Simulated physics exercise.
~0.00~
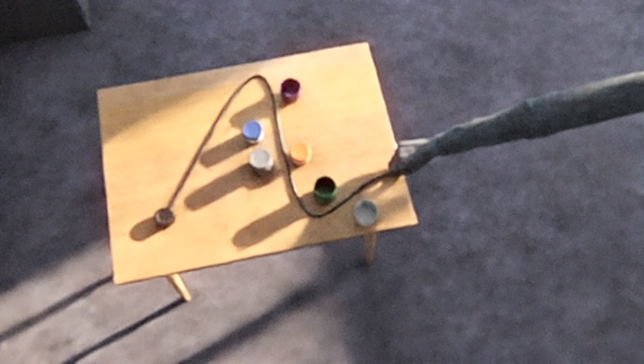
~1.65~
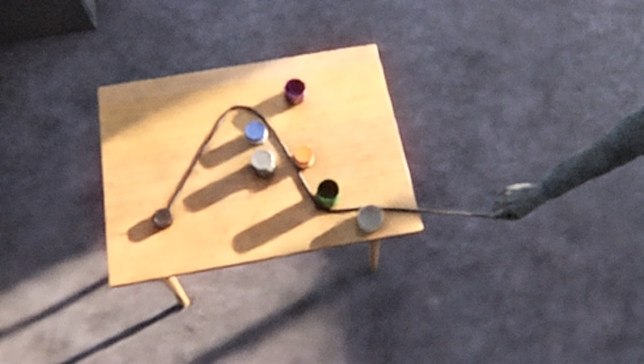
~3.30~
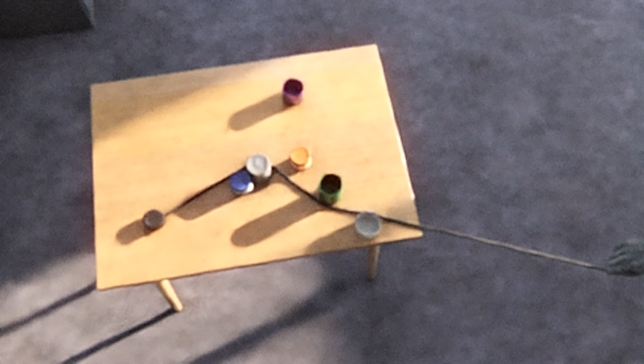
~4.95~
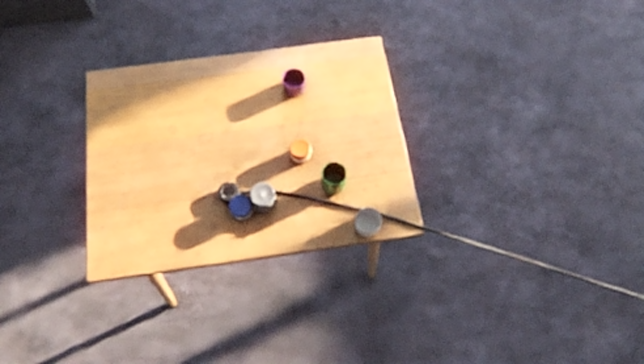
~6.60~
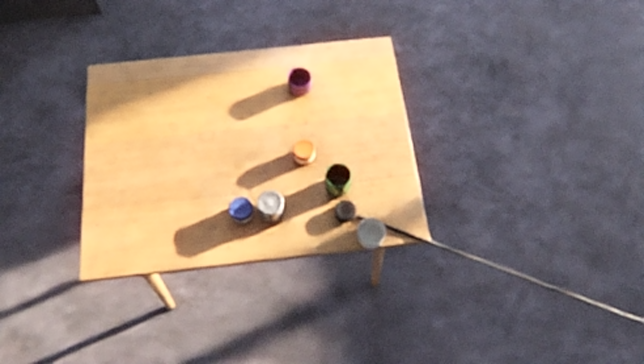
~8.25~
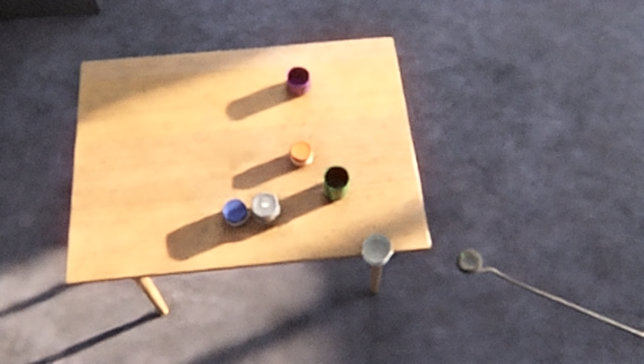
An arm pulled a dark cord rightward across a wooden table, dragging a small black pad past several tins and cups, shifting the blue tin and grey tub downward, until the pad slid off the edge, leaving the white cup at the brim.
